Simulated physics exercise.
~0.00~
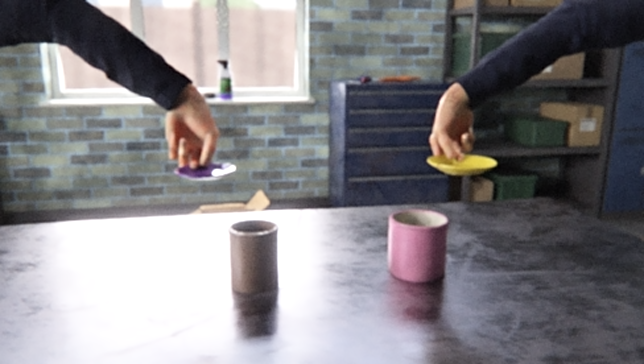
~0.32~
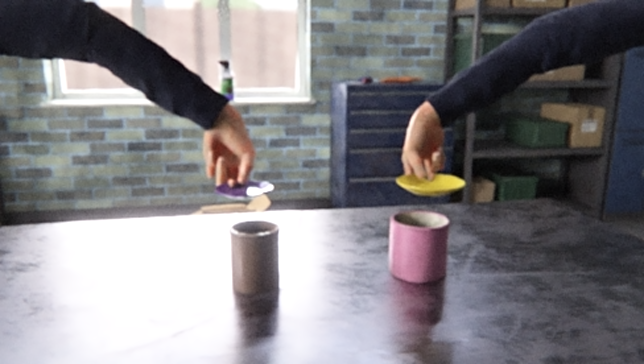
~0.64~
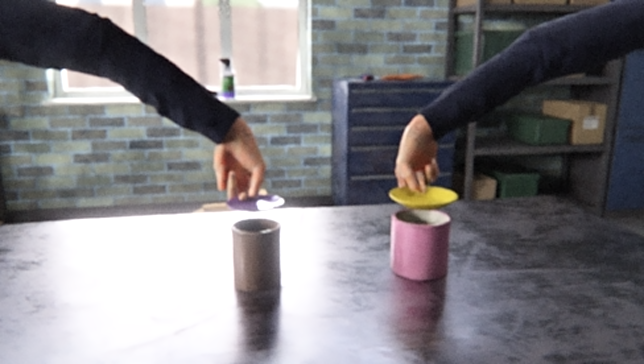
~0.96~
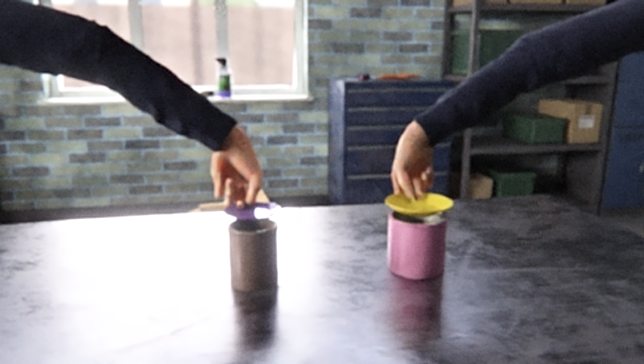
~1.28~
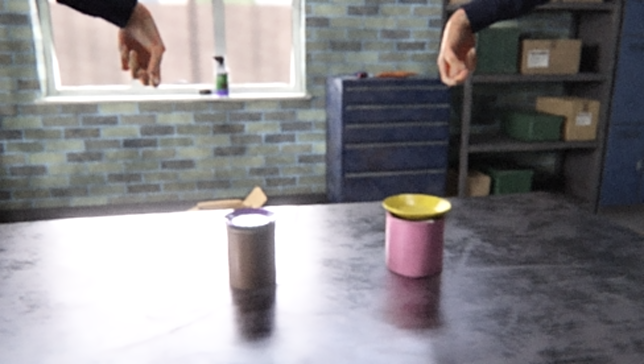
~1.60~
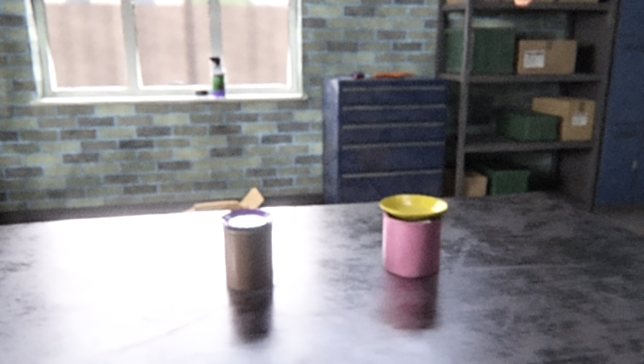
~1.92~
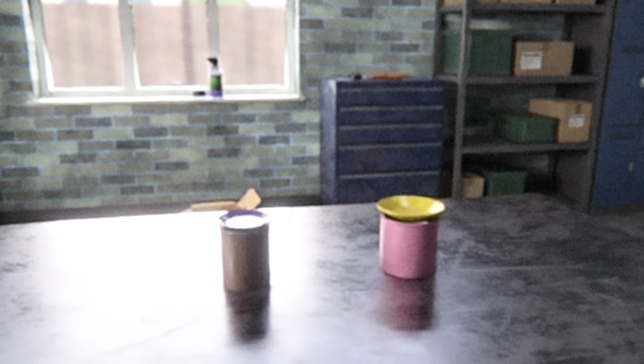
To begin with, two hands in dark sleeves hold small saucers above a dark tabletop, a purple one on the left and a yellow one on the right, with a grey-brown jar and a pink pot standing below. The left hand moves right and down while the right hand moves left and down, bringing each saucer over an opening. The yellow saucer settles on the pink pot, and the purple one is lowered onto the jar. Both hands then let go and draw back out of view. At the end, each saucer rests on its rim, covering the opening.
